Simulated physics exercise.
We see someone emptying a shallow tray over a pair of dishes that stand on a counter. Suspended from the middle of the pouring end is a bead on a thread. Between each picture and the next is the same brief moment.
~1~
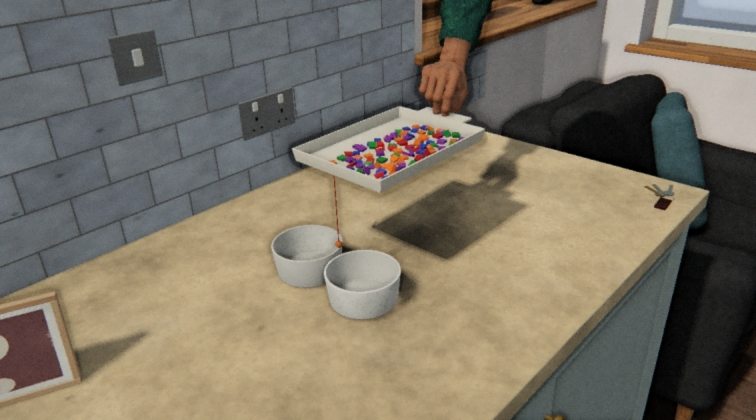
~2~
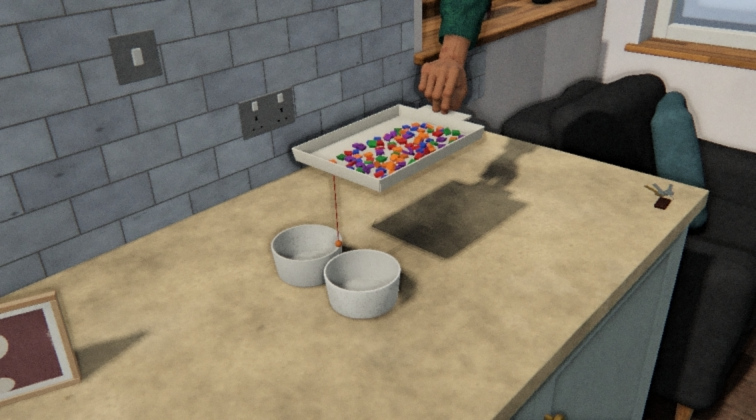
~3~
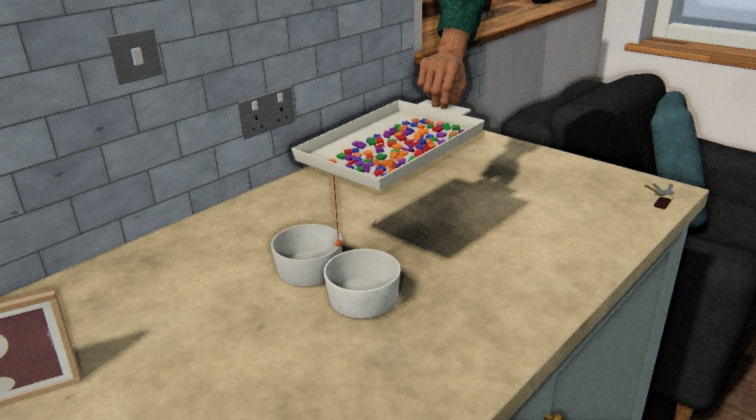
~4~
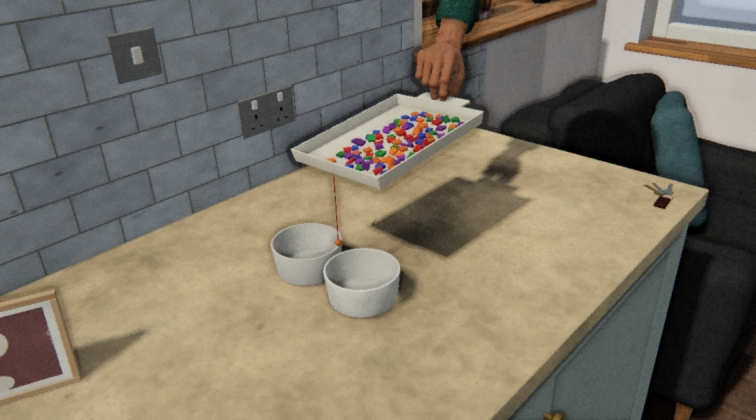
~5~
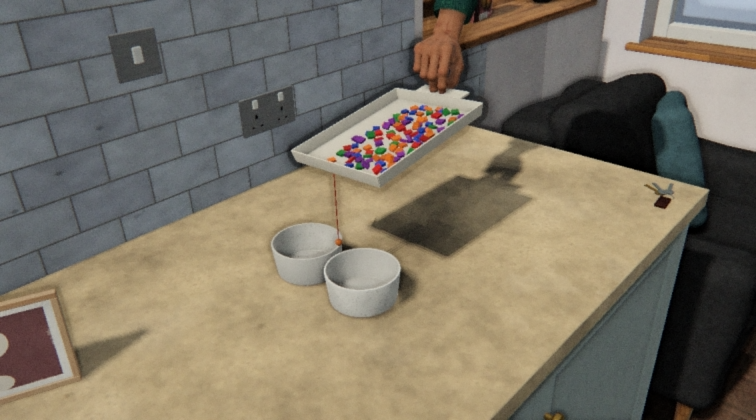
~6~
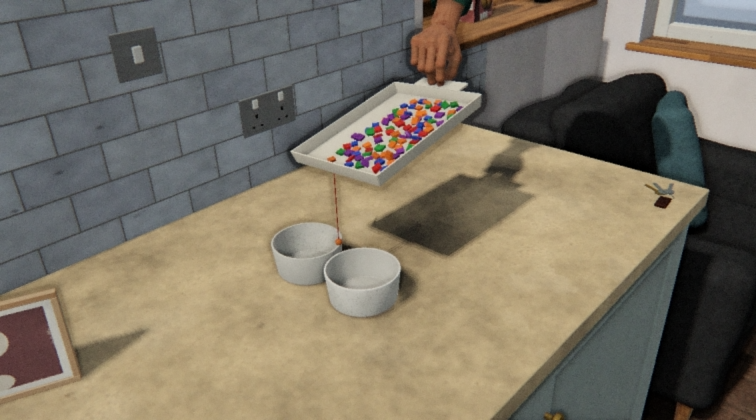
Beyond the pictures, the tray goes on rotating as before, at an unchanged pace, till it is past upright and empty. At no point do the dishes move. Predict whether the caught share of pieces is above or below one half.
The dishes will catch most of the load.
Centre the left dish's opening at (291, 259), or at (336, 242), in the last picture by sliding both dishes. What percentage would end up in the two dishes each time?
About 60 per cent, then about 30 per cent.
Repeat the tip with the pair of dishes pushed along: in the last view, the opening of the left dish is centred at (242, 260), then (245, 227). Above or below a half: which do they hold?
For the two tries in order: Not as much as half, exceeding half.
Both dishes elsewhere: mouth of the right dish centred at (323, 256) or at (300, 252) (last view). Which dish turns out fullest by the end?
The right of the pair the first time, the right of the pair the second.
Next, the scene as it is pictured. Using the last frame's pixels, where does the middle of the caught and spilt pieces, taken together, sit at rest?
Centre at rest, last view: Approx. (299, 272).
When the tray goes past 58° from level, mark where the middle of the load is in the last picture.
Roughly at (332, 143).
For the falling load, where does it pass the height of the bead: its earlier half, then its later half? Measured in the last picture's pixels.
Roughly at (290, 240) first, and then at (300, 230).
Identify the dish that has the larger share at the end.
It's the left of the two that is fuller.
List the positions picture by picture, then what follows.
Corners of the pouring end near (295, 148) and (380, 180), level; middle of the load near (398, 151), mosaic tiles; left dish near (282, 269); right dish near (336, 299); bead on its thread near (339, 244), in the first frame.
Corners of the pouring end near (295, 148) and (380, 179), level; middle of the load near (398, 150), in the second frame.
Corners of the pouring end near (295, 148) and (379, 178), tipped barely, lowest at the left corner; middle of the load near (397, 147), in the third frame.
Corners of the pouring end near (294, 149) and (378, 176), tipped a little, lowest at the left corner; middle of the load near (397, 143), in the fourth frame.
Corners of the pouring end near (294, 150) and (377, 175), tipped a little, lowest at the left corner; middle of the load near (396, 139), in the fifth frame.
Corners of the pouring end near (294, 151) and (377, 174), tipped a little, lowest at the left corner; middle of the load near (396, 135); left dish near (281, 266); right dish near (336, 297), in the sixth frame.
Shortly afterwards, tray tipped steeply; all but a few on the tray; only a few in the air.
Next, tray tipped right over; all but a few on the tray; only a few in the left dish; only a few outside both; only a few in the air.
Some moments later, tray tipped past a quarter turn; only a few in the right dish; near two thirds in the left dish; near a third outside both.
In the end, tray tipped past a quarter turn; only a few in the right dish; near two thirds in the left dish; near a third outside both.
